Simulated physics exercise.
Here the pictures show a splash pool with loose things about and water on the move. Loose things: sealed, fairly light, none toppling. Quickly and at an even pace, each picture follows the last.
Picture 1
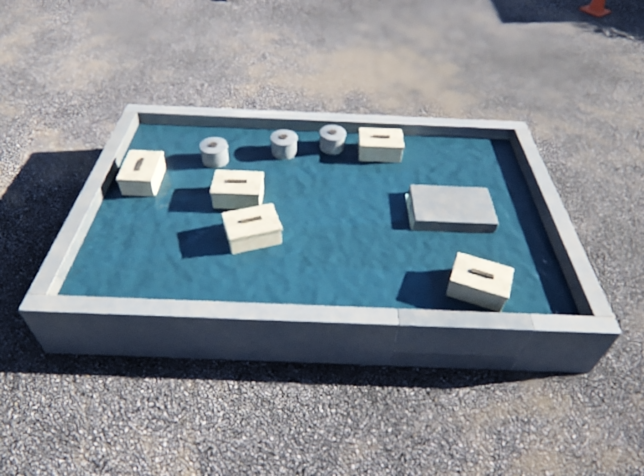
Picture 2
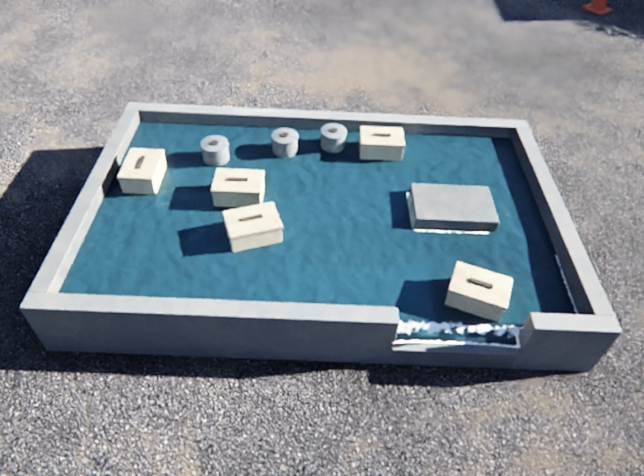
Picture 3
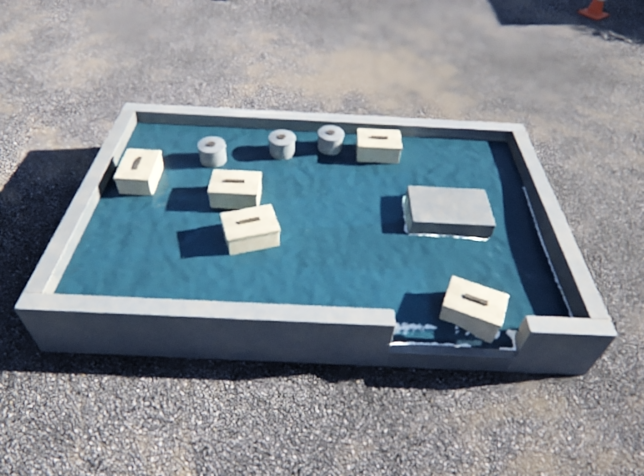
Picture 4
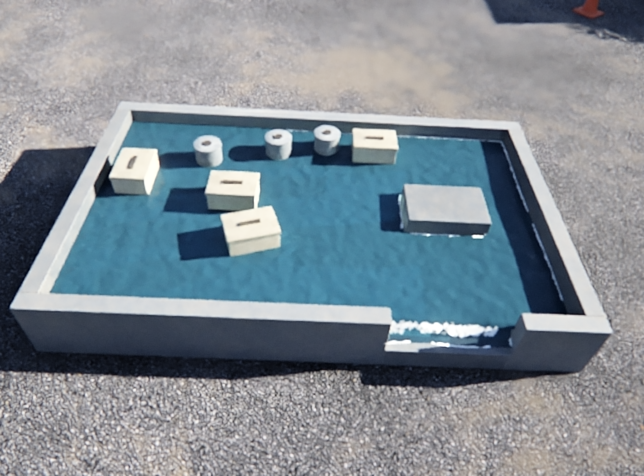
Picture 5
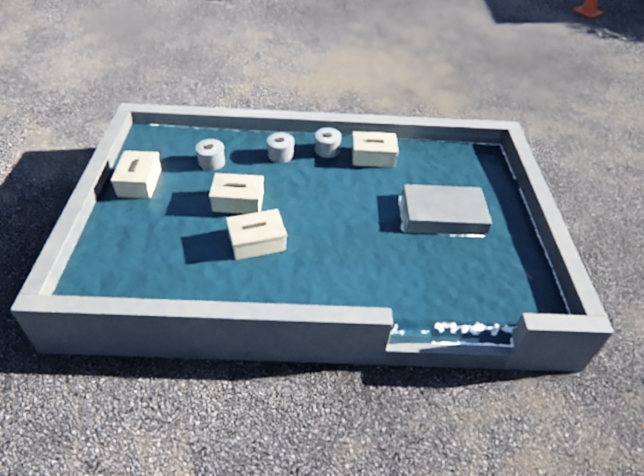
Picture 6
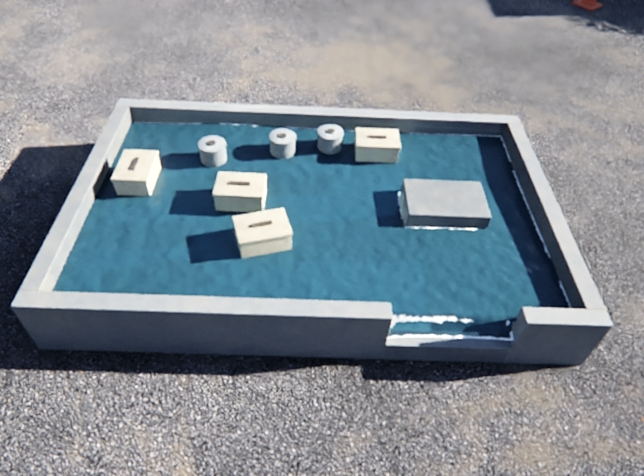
A walled pool's front edge opens, and a cream tote drifts through the gap and disappears.
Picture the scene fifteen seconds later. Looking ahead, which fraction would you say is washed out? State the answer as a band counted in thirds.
Answer: Not even a third.
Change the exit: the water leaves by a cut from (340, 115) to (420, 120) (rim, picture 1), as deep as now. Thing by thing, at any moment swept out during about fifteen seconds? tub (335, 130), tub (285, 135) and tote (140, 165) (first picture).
Escapes, escapes, remains.
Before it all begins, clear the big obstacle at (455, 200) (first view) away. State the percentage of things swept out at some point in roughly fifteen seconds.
Some 20 per cent.
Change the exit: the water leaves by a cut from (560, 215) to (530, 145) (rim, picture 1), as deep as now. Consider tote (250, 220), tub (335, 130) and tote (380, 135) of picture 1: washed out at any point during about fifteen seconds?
Retained, lost, lost.
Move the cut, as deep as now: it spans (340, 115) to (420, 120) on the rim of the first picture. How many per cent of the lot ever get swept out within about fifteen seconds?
40 in a hundred or thereabouts.
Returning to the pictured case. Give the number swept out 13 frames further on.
Tally: 1.
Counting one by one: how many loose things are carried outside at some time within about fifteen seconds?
I make it 2.
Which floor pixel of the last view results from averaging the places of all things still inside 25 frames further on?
It lands somewhere near (310, 217).
A moment on, 1 of 8 are out; 7 afloat.
Next, 1 of 8 are out; 7 afloat.
Later, 1 of 8 are out; 7 afloat.
In the end, 2 of 8 are out; 6 afloat.
